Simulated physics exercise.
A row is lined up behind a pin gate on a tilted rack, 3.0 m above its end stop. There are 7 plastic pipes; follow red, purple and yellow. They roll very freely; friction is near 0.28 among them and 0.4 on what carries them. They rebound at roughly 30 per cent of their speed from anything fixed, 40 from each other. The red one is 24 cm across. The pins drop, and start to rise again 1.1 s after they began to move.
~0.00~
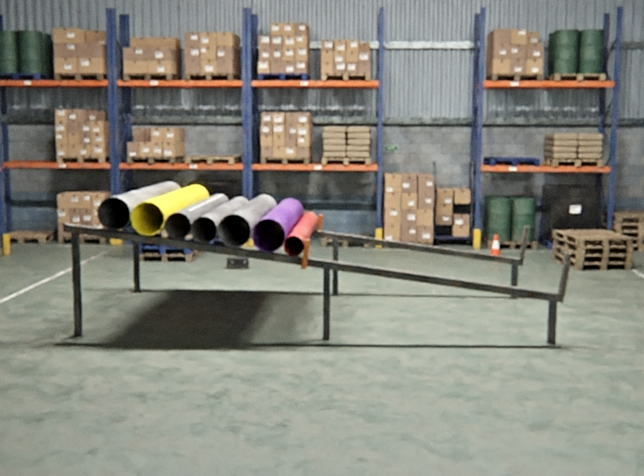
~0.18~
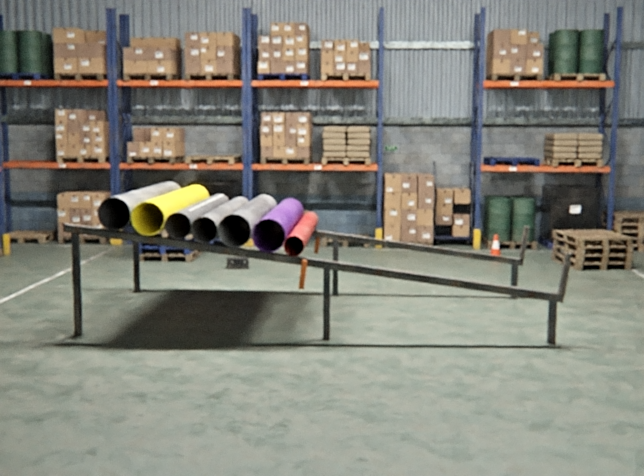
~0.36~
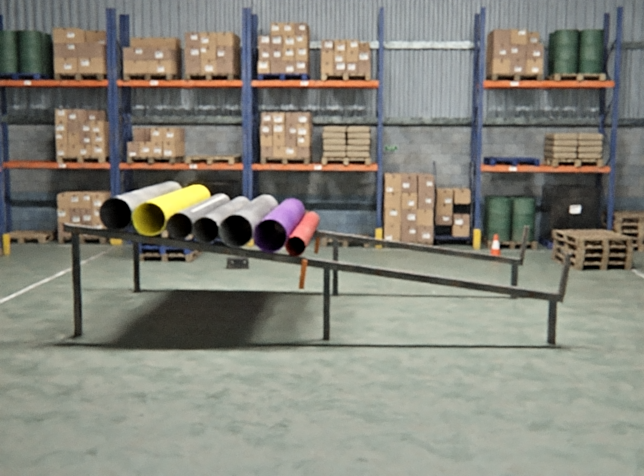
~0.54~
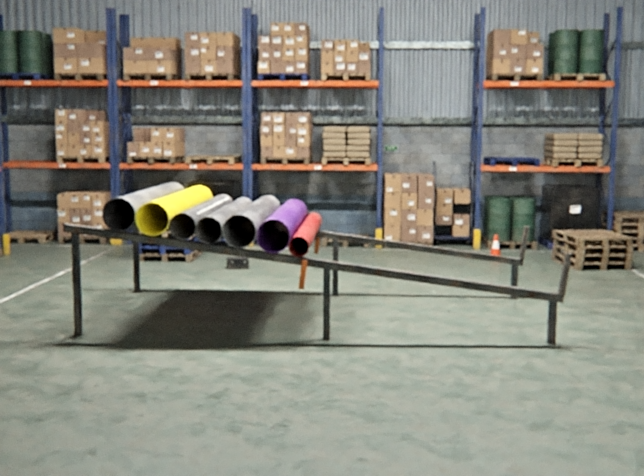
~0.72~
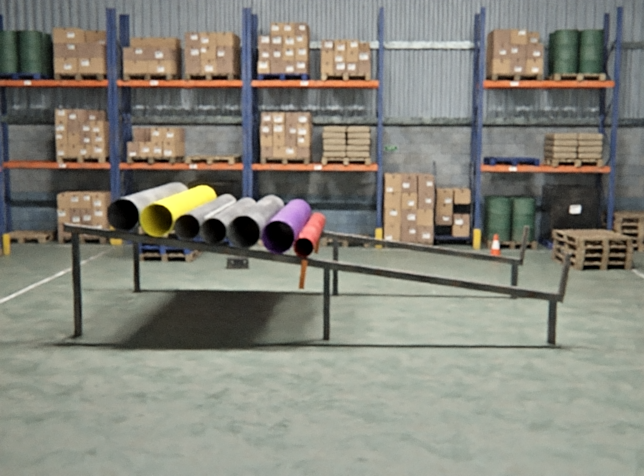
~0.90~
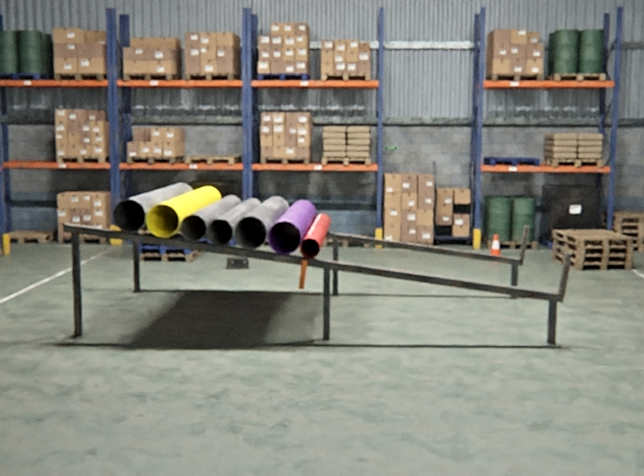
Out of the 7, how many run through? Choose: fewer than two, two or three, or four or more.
The answer is two or three, which leaves 5 of 7.
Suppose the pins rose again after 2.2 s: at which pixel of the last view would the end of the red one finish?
Near (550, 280).
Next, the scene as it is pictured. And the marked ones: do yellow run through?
Yellow waits above the pins.
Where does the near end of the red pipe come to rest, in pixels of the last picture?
Near (551, 282).
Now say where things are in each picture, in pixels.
The first picture shows red (294, 246), purple (268, 236), yellow (148, 219); pins up; the rack falls 7°.
The second picture shows red (294, 246), purple (268, 236), yellow (148, 219); pins down.
The third picture shows red (295, 246), purple (270, 236), yellow (149, 219); pins down.
The fourth picture shows red (299, 247), purple (273, 236), yellow (152, 219); pins down; the first has rolled 5 cm.
The fifth picture shows red (303, 247), purple (278, 237), yellow (157, 220); pins down; the first has rolled 10 cm.
The sixth picture shows red (310, 248), purple (284, 238), yellow (163, 221); pins down; the first has rolled 20 cm.
Then, 1.2 s in, red is on the rails, 20 cm below the pins, rolling right; purple is on the rails, 10 cm above the pins, rolling right; yellow is on the rails, 155 cm above the pins, rolling right; 1 below the pins.
Then, 1.4 s in, red is on the rails, 35 cm below the pins, rolling right; purple is in the air, 10 cm above the pins, rolling right; yellow is on the rails, 145 cm above the pins, rolling right; 1 below the pins.
Then, 1.7 s in, red is on the rails, 60 cm below the pins, rolling right; purple is in the air, 10 cm below the pins, rolling right; yellow is on the rails, 130 cm above the pins, rolling left; 2 below the pins.
In the end (3.6 s), red is on the rails, 285 cm below the pins; purple is on the rails, 255 cm below the pins; yellow is on the rails, 125 cm above the pins; 2 below the pins.
